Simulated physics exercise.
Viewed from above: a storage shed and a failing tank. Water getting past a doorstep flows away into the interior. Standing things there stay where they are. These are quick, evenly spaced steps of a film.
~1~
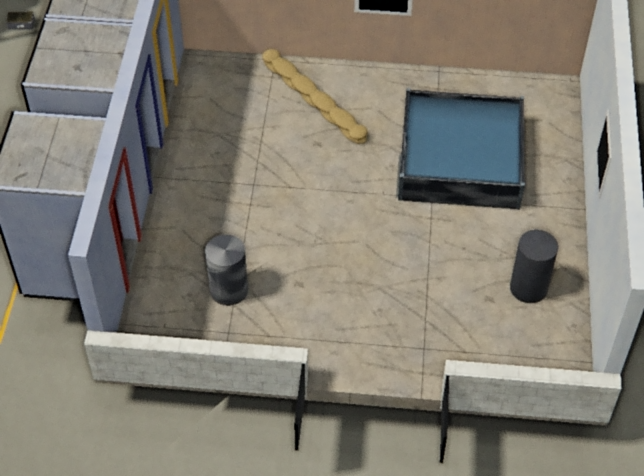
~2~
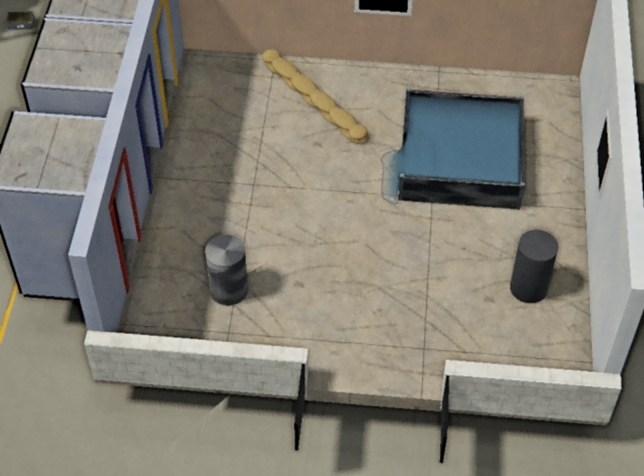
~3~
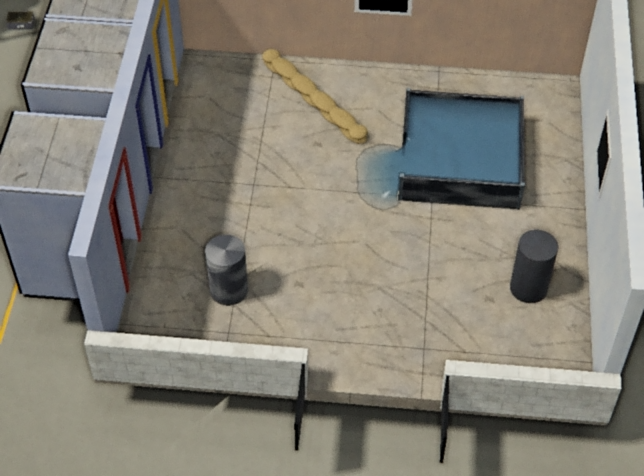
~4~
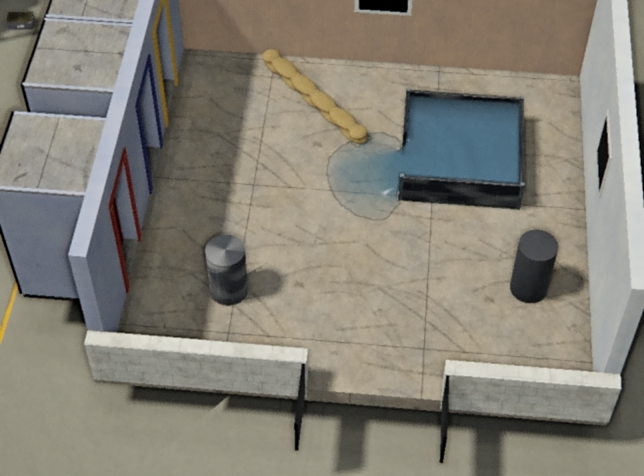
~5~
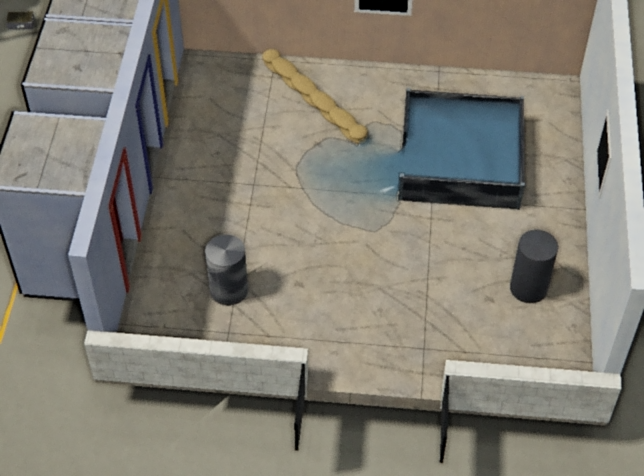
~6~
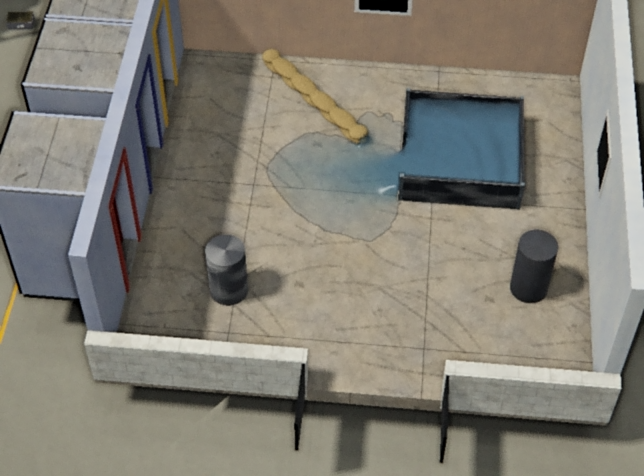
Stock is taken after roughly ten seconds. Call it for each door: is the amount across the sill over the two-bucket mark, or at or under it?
My call: The yellow door at or under the mark, the blue door over the mark, the red door over the mark.
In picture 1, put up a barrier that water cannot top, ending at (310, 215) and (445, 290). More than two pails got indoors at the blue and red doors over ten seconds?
Reading it off, the blue door comes in higher and the red door comes in lower.
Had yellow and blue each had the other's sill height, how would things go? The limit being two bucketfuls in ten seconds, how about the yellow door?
Note, in short: Yellow door comes in high.
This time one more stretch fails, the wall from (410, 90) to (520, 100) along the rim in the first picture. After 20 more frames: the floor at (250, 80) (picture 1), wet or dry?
Answer: Soaked.
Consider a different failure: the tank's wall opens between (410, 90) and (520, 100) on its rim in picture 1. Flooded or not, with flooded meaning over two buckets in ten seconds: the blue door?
Result: Blue door remains beneath it.
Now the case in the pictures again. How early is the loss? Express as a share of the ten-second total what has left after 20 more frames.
Estimate: Some 45 %.
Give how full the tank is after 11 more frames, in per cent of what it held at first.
Somewhere around 60 %, give or take.
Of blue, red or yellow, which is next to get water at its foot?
I pick the door marked blue.
A moment on, water covers 20 % of the floor; the yellow door not reached, the blue door not reached, the red door not reached.
Next, water covers 35 % of the floor; the yellow door wet at the sill, nothing in, the blue door under two buckets in, the red door not reached.
Then, water covers 40 % of the floor; the yellow door wet at the sill, nothing in, the blue door far over two buckets in, the red door under two buckets in.
Later, water covers 45 % of the floor; the yellow door wet at the sill, nothing in, the blue door far over two buckets in, the red door over two buckets in.
In the end, water covers 65 % of the floor; the yellow door wet at the sill, nothing in, the blue door far over two buckets in, the red door over two buckets in.
